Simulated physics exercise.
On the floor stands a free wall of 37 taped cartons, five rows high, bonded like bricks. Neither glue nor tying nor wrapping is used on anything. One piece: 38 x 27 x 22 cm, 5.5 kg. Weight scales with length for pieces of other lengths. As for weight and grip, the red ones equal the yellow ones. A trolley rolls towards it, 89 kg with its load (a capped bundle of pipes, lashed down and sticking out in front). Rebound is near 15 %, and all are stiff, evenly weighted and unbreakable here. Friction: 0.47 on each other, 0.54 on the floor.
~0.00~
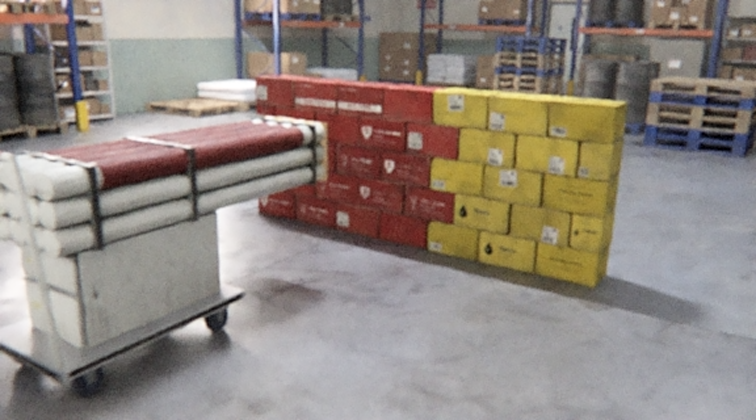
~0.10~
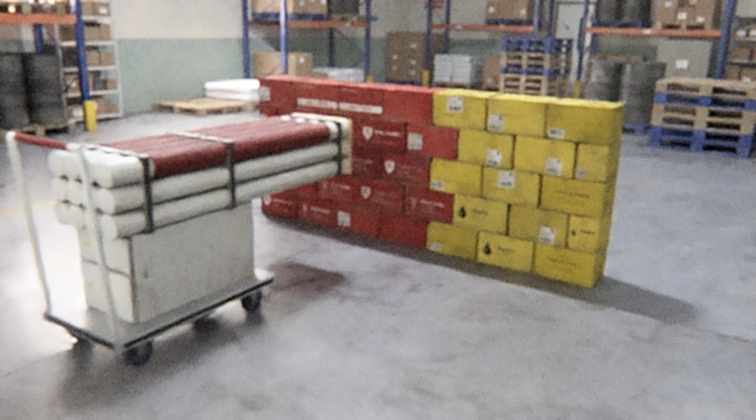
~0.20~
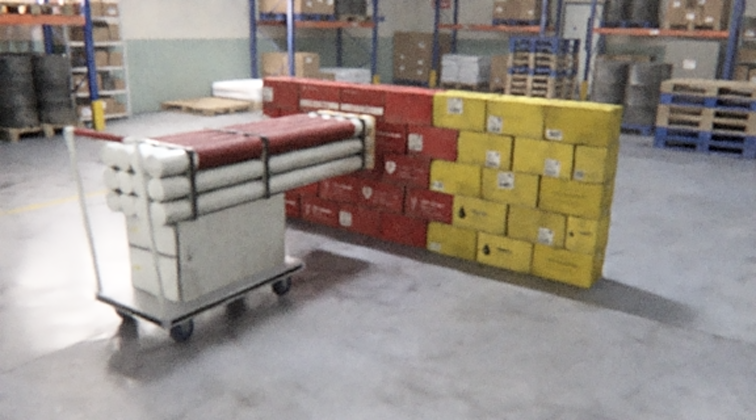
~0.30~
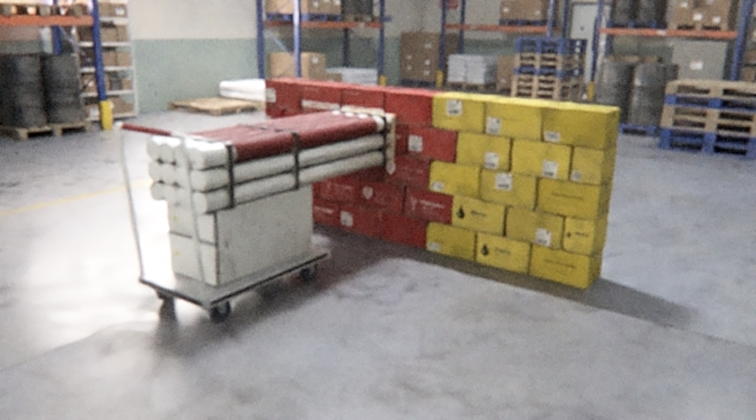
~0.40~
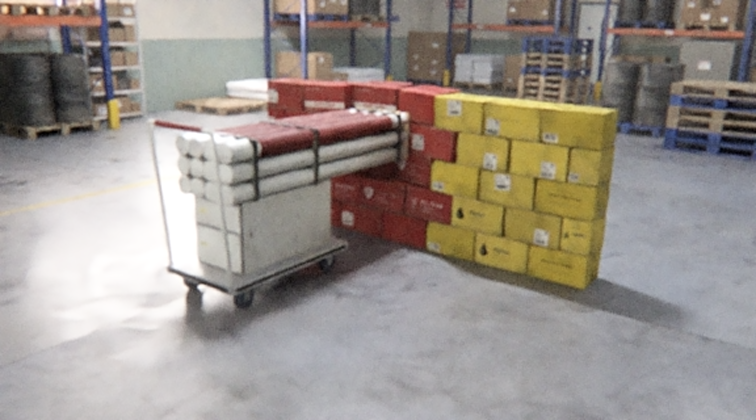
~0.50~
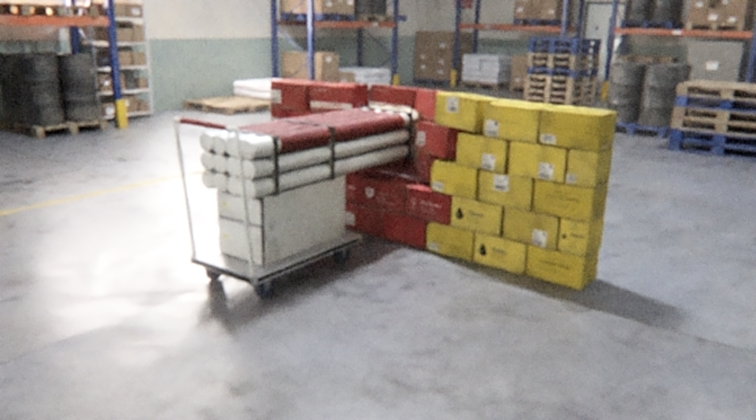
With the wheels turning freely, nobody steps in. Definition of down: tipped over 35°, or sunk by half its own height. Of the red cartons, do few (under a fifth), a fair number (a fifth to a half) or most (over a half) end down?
A fair number.
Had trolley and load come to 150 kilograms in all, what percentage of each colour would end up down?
For red it's 30, for yellow it's 10 in a hundred.
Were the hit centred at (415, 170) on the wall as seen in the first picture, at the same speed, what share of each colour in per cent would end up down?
Red 50, yellow 30 per cent.
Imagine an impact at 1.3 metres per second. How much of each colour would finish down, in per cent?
The red would finish 40 in a hundred down, the yellow 10 in a hundred.
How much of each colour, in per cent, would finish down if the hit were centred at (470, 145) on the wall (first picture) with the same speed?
Then red 10, yellow 50 per cent.
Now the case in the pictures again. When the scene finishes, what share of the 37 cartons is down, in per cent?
About 25 per cent.
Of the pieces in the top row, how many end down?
That row gives 4 in all.
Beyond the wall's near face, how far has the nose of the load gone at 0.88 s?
At that time it's around 85 cm.
By 0.64 s, load 51 cm past the wall's line, still rolling; 4 of the 22 red cartons down (4 of 37 in all colours); top red carton tilted 26°, 8 cm lower; top yellow carton tilted 16°.
By 0.88 s, load 83 cm past the wall's line, still rolling; 7 of the 22 red cartons down (7 of 37 in all colours); top red carton tilted 69°, 49 cm lower; top yellow carton tilted 21°.
By 1.26 s, load 1.01 m past the wall's line, still rolling; 8 of the 22 red cartons down (9 of 37 in all colours); top red carton upside down; top yellow carton tilted 40°, 47 cm lower.
When it is over (2.7 s), load 99 cm past the wall's line, stopped; 8 of the 22 red cartons down (9 of 37 in all colours); top red carton upside down; top yellow carton on its side. That is 36 per cent. In pixels of the last frame, middles, top red carton near (557, 198), top yellow carton near (490, 204).
